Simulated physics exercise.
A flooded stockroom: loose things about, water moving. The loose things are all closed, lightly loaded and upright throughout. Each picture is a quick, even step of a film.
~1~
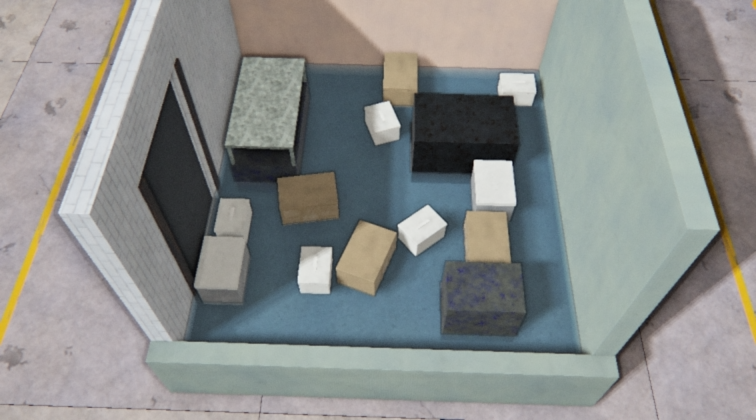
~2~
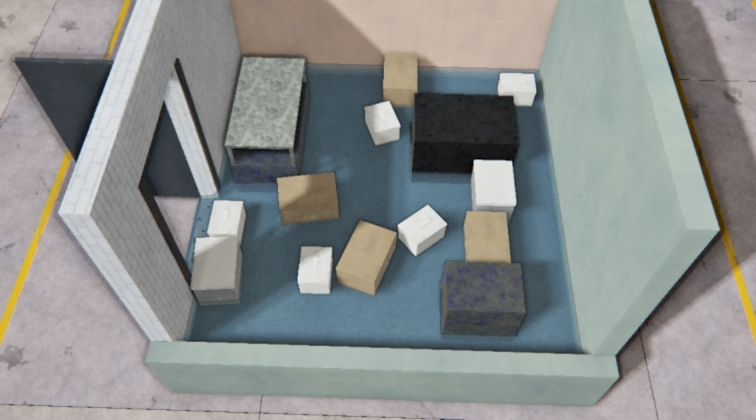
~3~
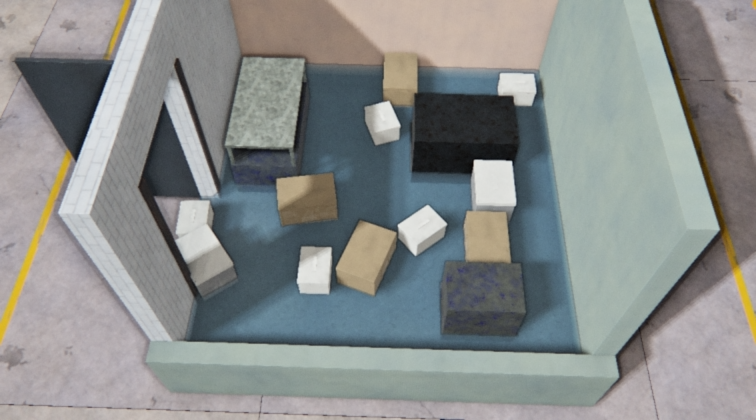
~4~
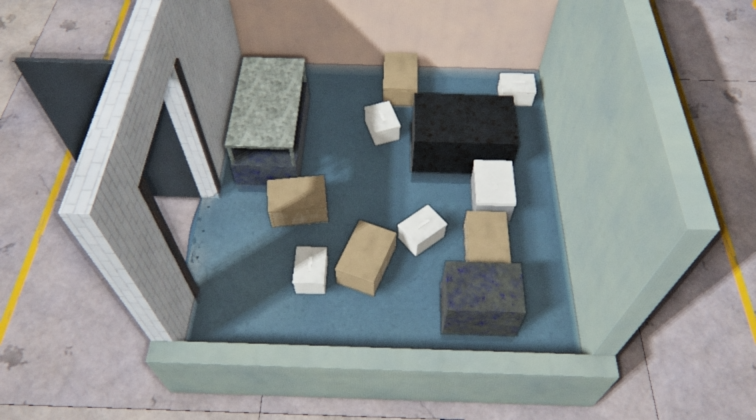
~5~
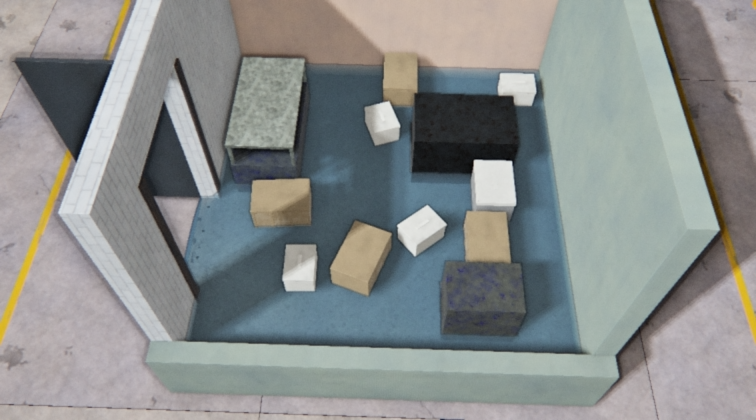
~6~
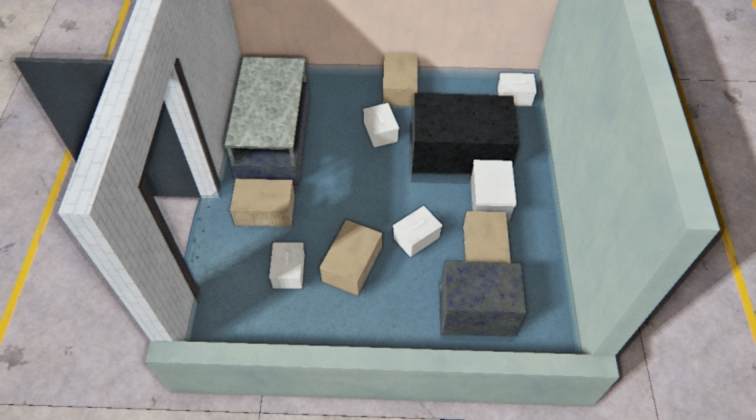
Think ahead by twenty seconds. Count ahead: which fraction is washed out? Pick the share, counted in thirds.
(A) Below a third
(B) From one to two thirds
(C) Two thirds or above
(C) Two thirds or above.
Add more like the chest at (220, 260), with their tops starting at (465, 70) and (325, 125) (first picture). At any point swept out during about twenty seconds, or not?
Remains, exits.
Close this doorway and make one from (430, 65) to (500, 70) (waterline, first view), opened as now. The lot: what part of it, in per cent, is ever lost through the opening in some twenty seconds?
My figure is 40 %.
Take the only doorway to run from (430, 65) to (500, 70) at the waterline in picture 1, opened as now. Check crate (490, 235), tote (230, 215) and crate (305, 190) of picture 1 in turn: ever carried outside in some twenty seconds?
The three come to no escape, no escape and escape, in that order.
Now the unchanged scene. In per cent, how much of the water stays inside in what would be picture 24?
My figure is 62 per cent.
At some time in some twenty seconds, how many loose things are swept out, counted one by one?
Tally: 8.
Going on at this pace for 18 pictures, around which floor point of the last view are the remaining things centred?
Mean position: Approx. (376, 196) px.
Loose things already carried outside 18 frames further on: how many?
The count is 5.
A moment on, 3 of 11 are out; 8 afloat.
Next, 5 of 11 are out; 6 afloat.
Later, 8 of 11 are out; 3 afloat.
In the end, 8 of 11 are out; 2 afloat.
